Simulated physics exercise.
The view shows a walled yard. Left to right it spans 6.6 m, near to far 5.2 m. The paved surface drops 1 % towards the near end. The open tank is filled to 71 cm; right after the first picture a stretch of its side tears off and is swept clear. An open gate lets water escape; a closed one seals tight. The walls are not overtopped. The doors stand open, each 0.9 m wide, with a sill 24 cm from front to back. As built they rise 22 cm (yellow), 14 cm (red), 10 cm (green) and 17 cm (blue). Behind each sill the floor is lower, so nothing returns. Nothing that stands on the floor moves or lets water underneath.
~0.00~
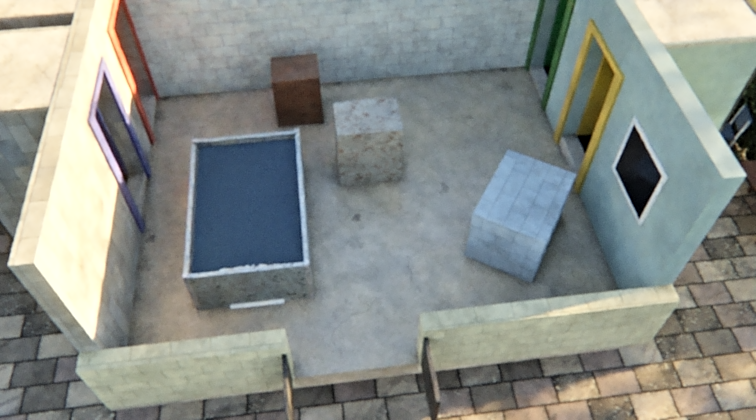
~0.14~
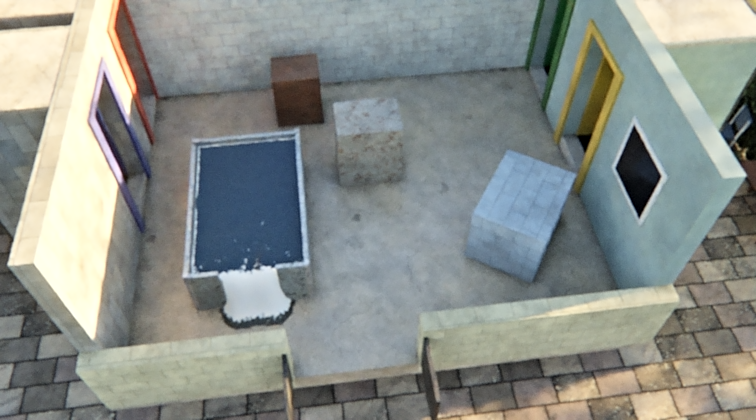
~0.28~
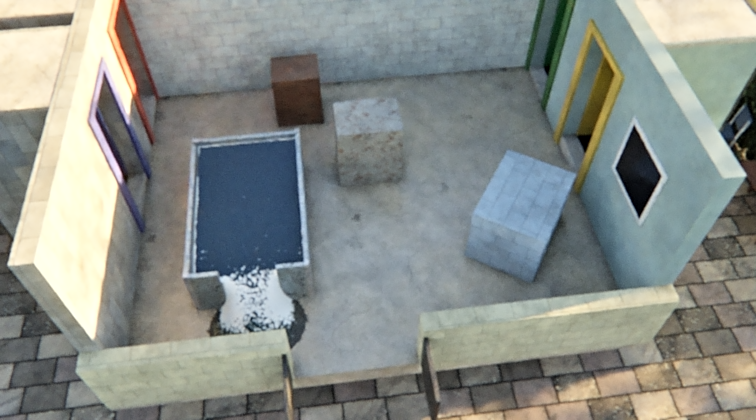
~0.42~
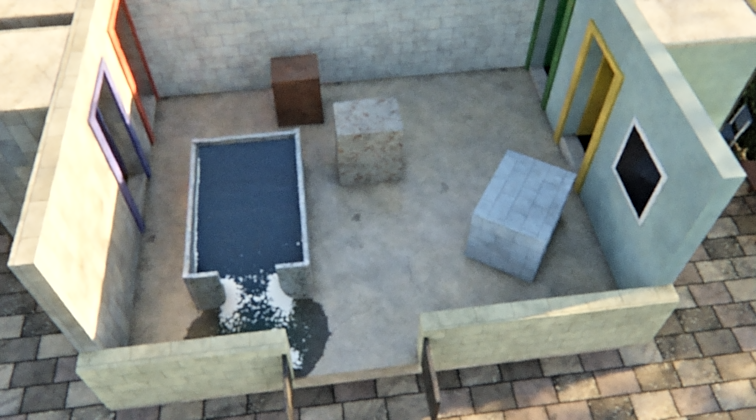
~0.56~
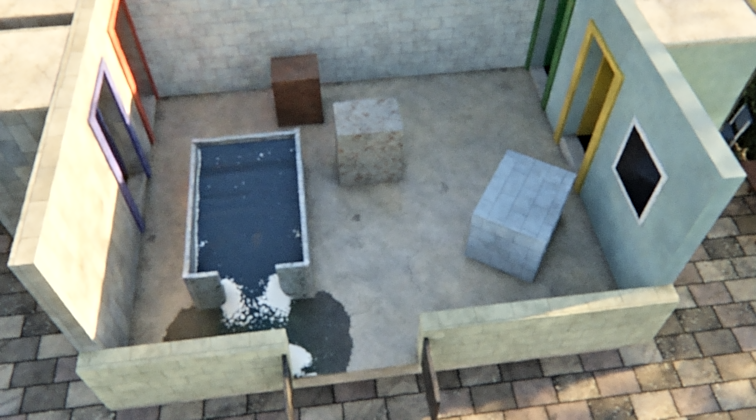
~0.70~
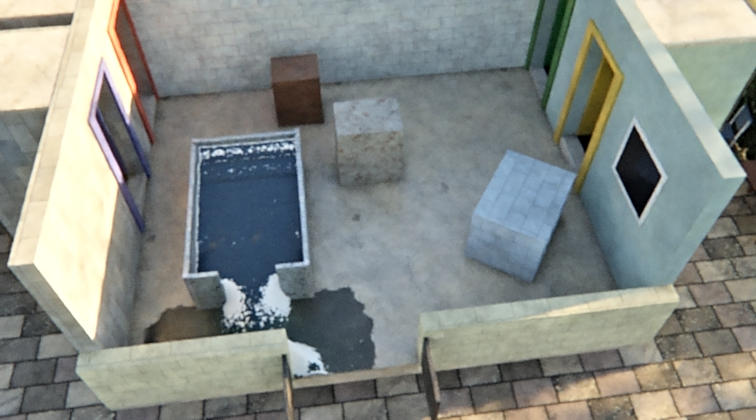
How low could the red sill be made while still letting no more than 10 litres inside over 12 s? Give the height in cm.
It would have to be roughly 18 cm high.
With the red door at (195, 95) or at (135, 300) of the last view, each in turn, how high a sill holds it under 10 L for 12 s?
About 19 and 15 cm.
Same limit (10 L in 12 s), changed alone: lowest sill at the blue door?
About 7.5 cm at blue.
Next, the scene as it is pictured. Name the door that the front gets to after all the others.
It is the green one.
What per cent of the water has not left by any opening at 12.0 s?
Roughly 72 in a hundred.
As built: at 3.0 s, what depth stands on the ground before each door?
In cm: Yellow 0, red 3, green 0, blue 5.
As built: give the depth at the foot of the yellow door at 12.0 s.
Roughly 5.5 cm deep.
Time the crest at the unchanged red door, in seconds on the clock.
Near 3.8 s.
After 1.4 s water covers 15 % of the floor, deepest (52 cm) near (256, 364); it has not reached the red door.
After 3.0 s water covers 40 % of the floor, deepest (32 cm) near (126, 380); 3 cm at the red door, 0 litres in over its 14 cm sill.
After 12.0 s water covers 100 % of the floor, deepest (10 cm) near (256, 364); 7 cm at the red door, 27 litres in over its 14 cm sill.
At the red door as built, the water arrived by 2.8 s and peaked near 16 cm at 3.8 s.
Run again over the same 12 s with other heights there, 15 litres in over 16.5 cm, 3 litres over 23 cm. The limit of 10 litres is kept from about 18 cm up.
